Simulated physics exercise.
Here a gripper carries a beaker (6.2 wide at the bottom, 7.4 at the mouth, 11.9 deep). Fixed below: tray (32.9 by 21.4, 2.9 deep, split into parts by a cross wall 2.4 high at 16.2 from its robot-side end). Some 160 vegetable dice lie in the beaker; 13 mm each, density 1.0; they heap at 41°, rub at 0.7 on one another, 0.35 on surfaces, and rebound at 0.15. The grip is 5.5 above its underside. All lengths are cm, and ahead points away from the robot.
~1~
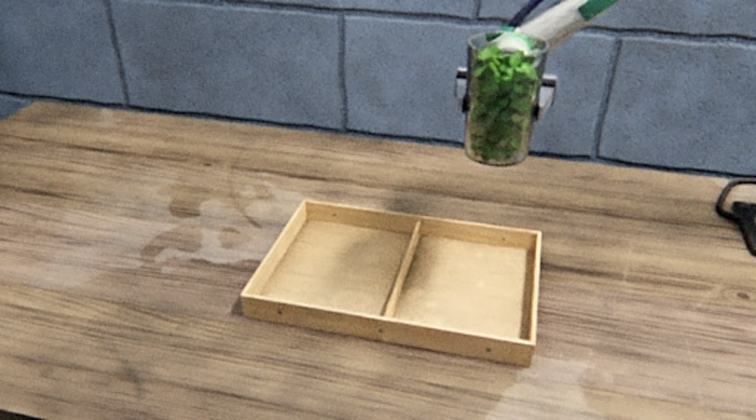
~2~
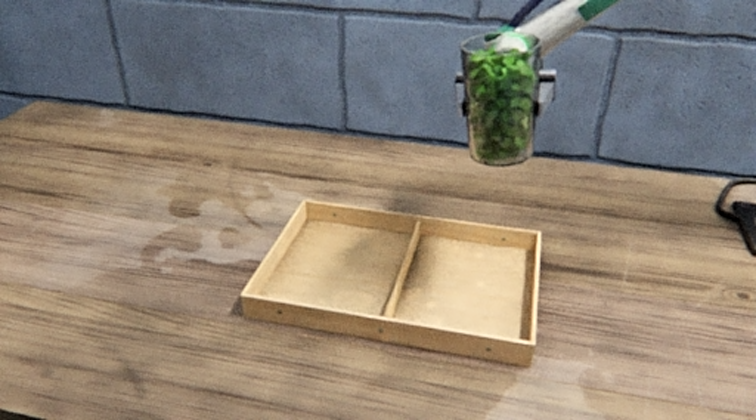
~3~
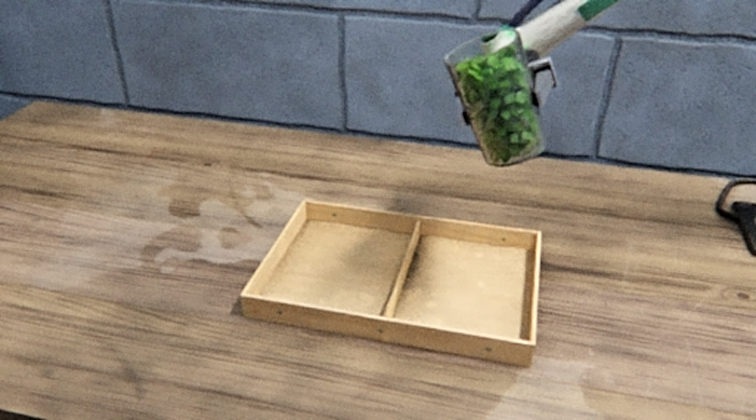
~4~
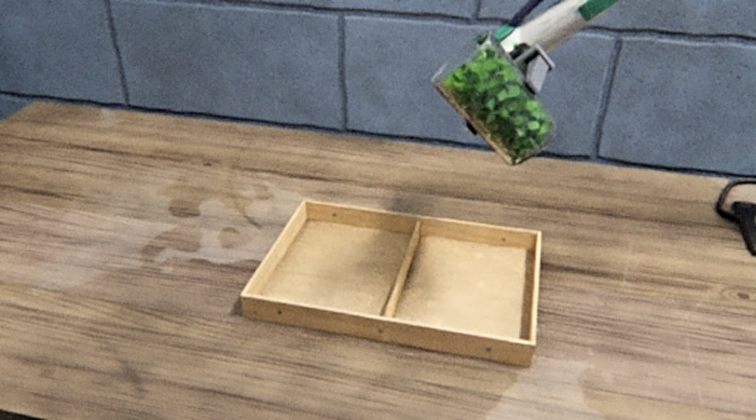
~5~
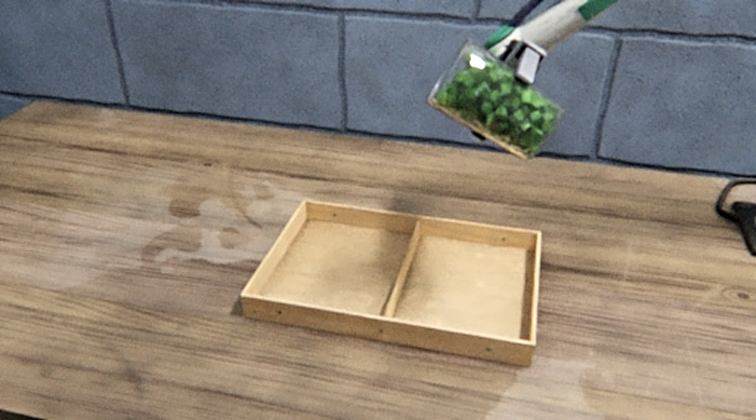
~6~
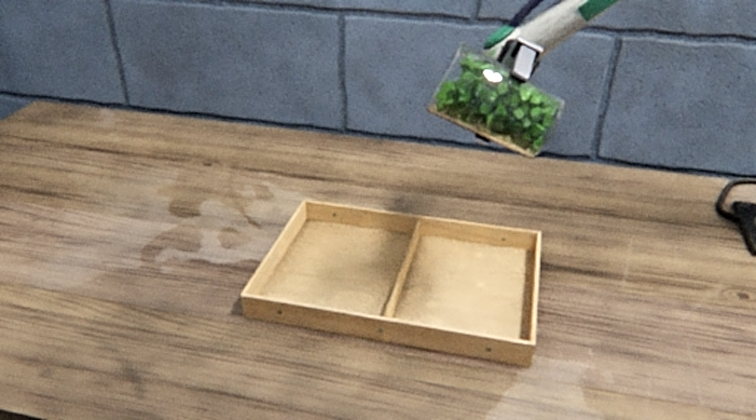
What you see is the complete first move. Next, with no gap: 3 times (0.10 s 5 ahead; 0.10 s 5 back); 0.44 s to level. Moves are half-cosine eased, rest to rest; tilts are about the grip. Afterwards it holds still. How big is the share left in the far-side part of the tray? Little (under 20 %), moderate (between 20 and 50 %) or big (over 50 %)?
A moderate share, between 20 and 50 %, ends in the far-side part of the tray.
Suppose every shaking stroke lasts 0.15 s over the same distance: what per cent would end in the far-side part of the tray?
It would be near 15 per cent.
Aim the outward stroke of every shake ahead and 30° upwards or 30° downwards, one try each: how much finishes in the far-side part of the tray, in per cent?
About 70 and 15 per cent.
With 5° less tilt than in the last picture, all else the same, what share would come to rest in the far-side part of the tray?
Then about 30 per cent.
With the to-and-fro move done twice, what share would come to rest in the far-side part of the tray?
In that case some 35 per cent.
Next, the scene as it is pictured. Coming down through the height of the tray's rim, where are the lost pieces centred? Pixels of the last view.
Near (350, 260).
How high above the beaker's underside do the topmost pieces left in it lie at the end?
About 9.0 cm.
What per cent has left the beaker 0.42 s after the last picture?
Some 35 per cent.
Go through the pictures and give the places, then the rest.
The beaker middle at (501, 102), level; upper third of the load around (504, 74), from x 475 to 535, top at y 55; 162 in the beaker, in the first picture.
The beaker middle at (501, 102), tilted 6° forward; upper third of the load around (501, 74), from x 470 to 530, top at y 55, in the second picture.
The beaker middle at (500, 102), tilted 23° forward; upper third of the load around (495, 76), from x 460 to 535, top at y 55, in the third picture.
The beaker middle at (498, 103), tilted 44° forward; upper third of the load around (489, 80), from x 450 to 545, top at y 55, in the fourth picture.
The beaker middle at (497, 103), tilted 61° forward; upper third of the load around (486, 84), from x 445 to 550, top at y 60, in the fifth picture.
The beaker middle at (497, 104), tilted 67° forward; upper third of the load around (488, 87), from x 445 to 550, top at y 65; 162 in the beaker, in the sixth picture.
Then, 0.42 s on, tilted 67° forward, highest piece 28 above the table; 102 in the beaker, 35 in the far-side part, 3 in the robot-side part, 2 on the table or floor, 20 in flight or on a rim.
Then, 0.83 s on, tilted 31° forward, highest piece 29 above the table; 81 in the beaker, 60 in the far-side part, 12 in the robot-side part, 7 on the table or floor, 2 in flight or on a rim.
Then, 1.24 s on, level, highest piece 28 above the table; 81 in the beaker, 62 in the far-side part, 12 in the robot-side part, 7 on the table or floor.
Then, 2.29 s on, level, highest piece 28 above the table; 81 in the beaker, 62 in the far-side part, 12 in the robot-side part, 7 on the table or floor.
In the end, 81 in the beaker, 62 in the far-side part, 12 in the robot-side part, 7 on the table or floor. That is 38 % in the far-side part of the tray.
